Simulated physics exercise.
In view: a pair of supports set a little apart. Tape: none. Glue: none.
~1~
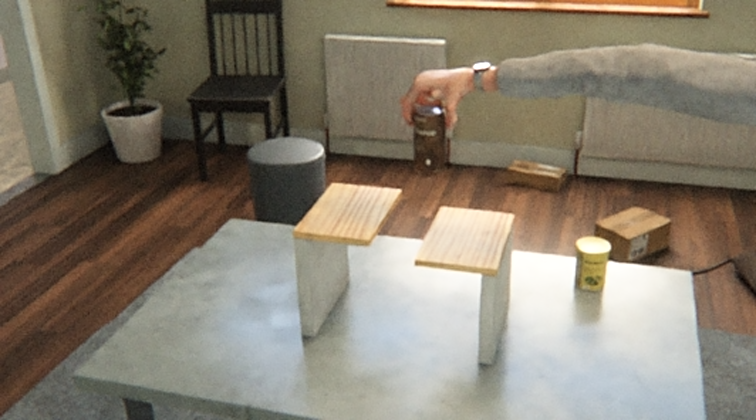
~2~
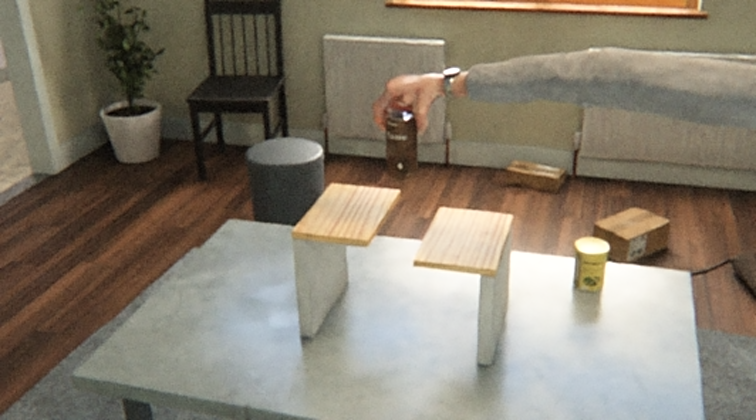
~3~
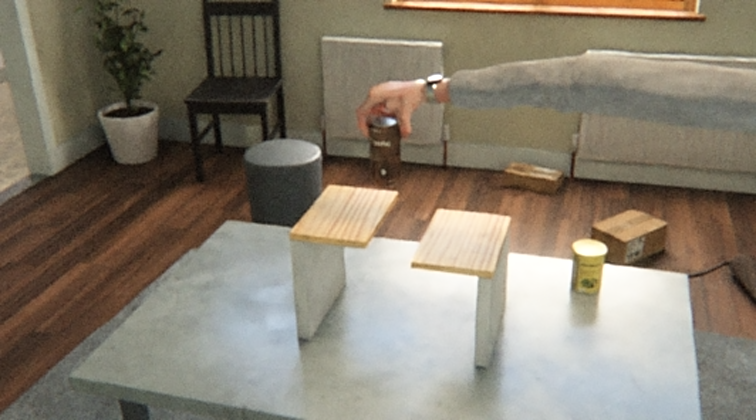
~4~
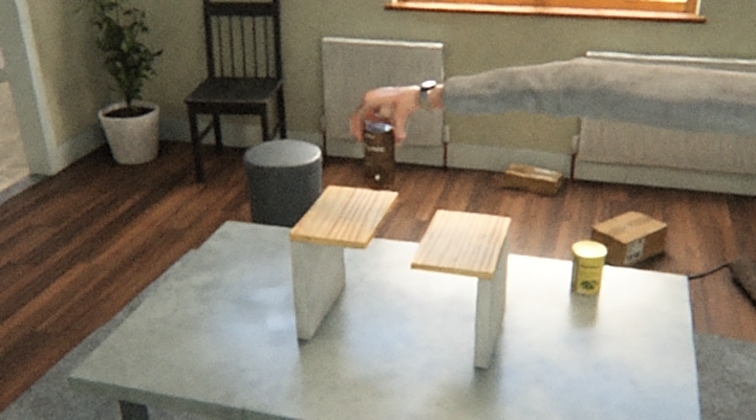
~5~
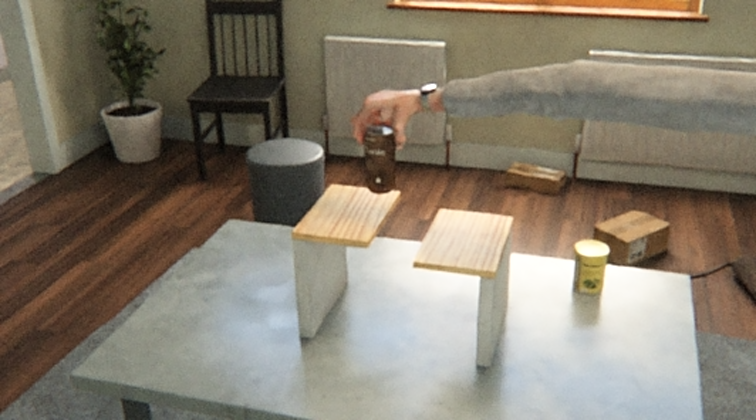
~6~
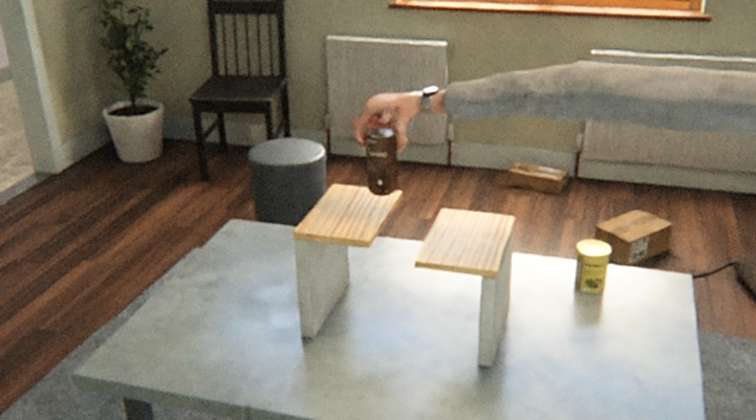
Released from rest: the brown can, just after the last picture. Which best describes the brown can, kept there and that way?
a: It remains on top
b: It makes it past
a, it remains on top.
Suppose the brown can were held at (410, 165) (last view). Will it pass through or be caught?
It falls clear through.
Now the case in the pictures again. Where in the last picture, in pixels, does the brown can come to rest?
It winds up at roughly (382, 185).
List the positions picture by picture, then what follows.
The first frame shows being brought over the gap; brown can (430, 142); yellow tin (591, 265).
The second frame shows being brought over the gap; brown can (402, 146); yellow tin (590, 265).
The third frame shows being brought over the gap; brown can (385, 152); yellow tin (587, 267).
The fourth frame shows being brought over the gap; brown can (380, 157); yellow tin (587, 269).
The fifth frame shows poised above the slot; brown can (380, 160); yellow tin (590, 268).
The sixth frame shows poised above the slot; brown can (382, 163); yellow tin (591, 267).
Then, 0.32 s after the last picture, brown can slid about its own width near (382, 185).
Then, 0.66 s after the last picture, brown can resting near (382, 185).
At rest, moved from the start, brown can; yellow tin in place. Seen from the same camera at the end, brown can near (382, 185). The can is caught.
